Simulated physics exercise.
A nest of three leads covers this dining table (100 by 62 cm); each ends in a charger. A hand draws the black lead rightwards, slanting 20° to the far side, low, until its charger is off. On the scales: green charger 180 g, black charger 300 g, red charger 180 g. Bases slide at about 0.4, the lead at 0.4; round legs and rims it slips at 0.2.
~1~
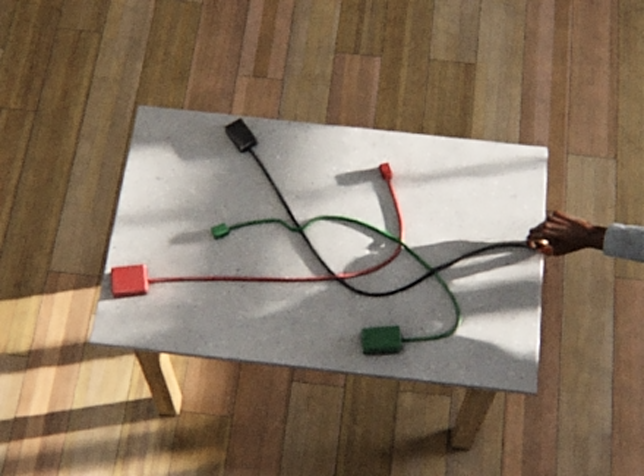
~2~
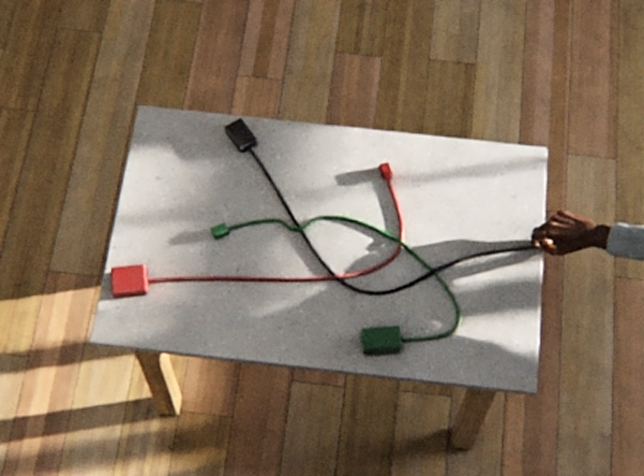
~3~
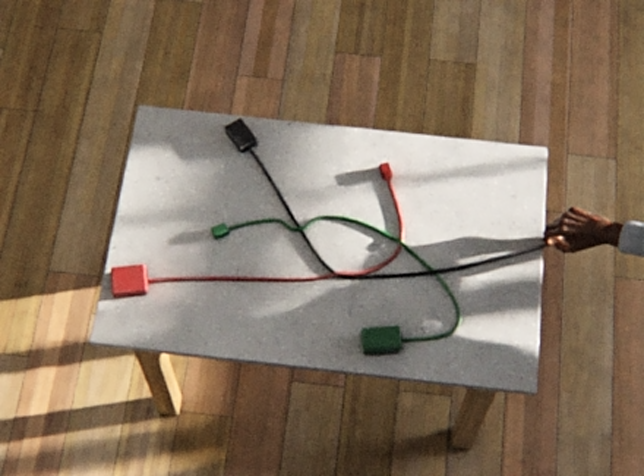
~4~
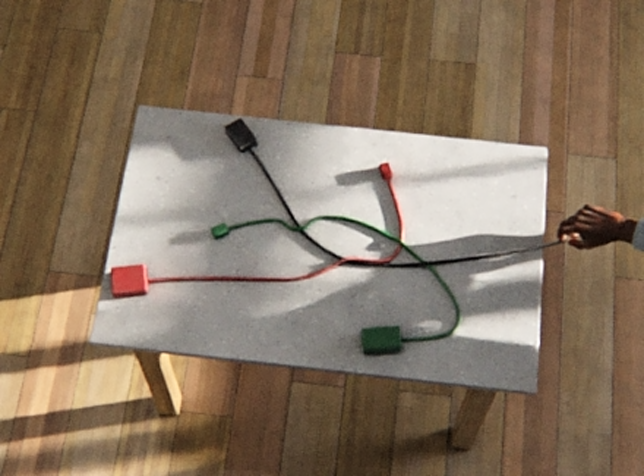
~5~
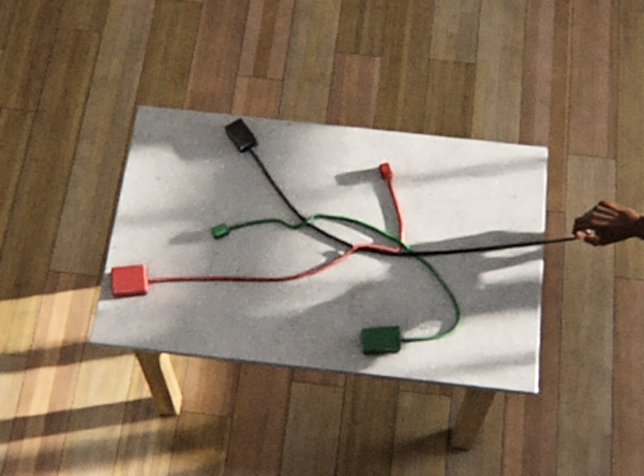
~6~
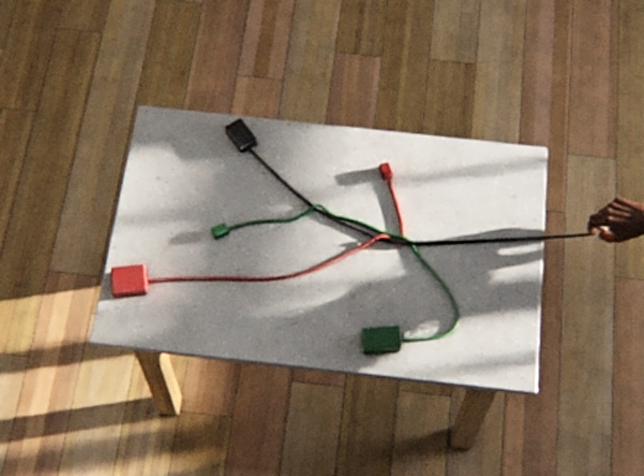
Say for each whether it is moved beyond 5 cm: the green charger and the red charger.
The green charger moves, the red charger gets shifted.
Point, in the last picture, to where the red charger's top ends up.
At about (327, 251).
Next, the black lead's tail end at (327, 165); black charger 18 cm off its start.
Then, the black lead's tail end at (436, 188); black charger 44 cm off its start, red plug 13 cm off its start, green plug 11 cm off its start.
After that, the black lead's tail end at (554, 213); red charger 24 cm off its start at (232, 258), black charger 73 cm off its start at (540, 212), green plug 49 cm off its start at (431, 213).
Later, the black lead has left the top; red charger 45 cm off its start, green charger 14 cm off its start, black charger over the edge.
At the end, the black lead has left the top; red charger 45 cm off its start at (327, 251), green charger 15 cm off its start at (435, 303), black charger over the edge, green plug over the edge.
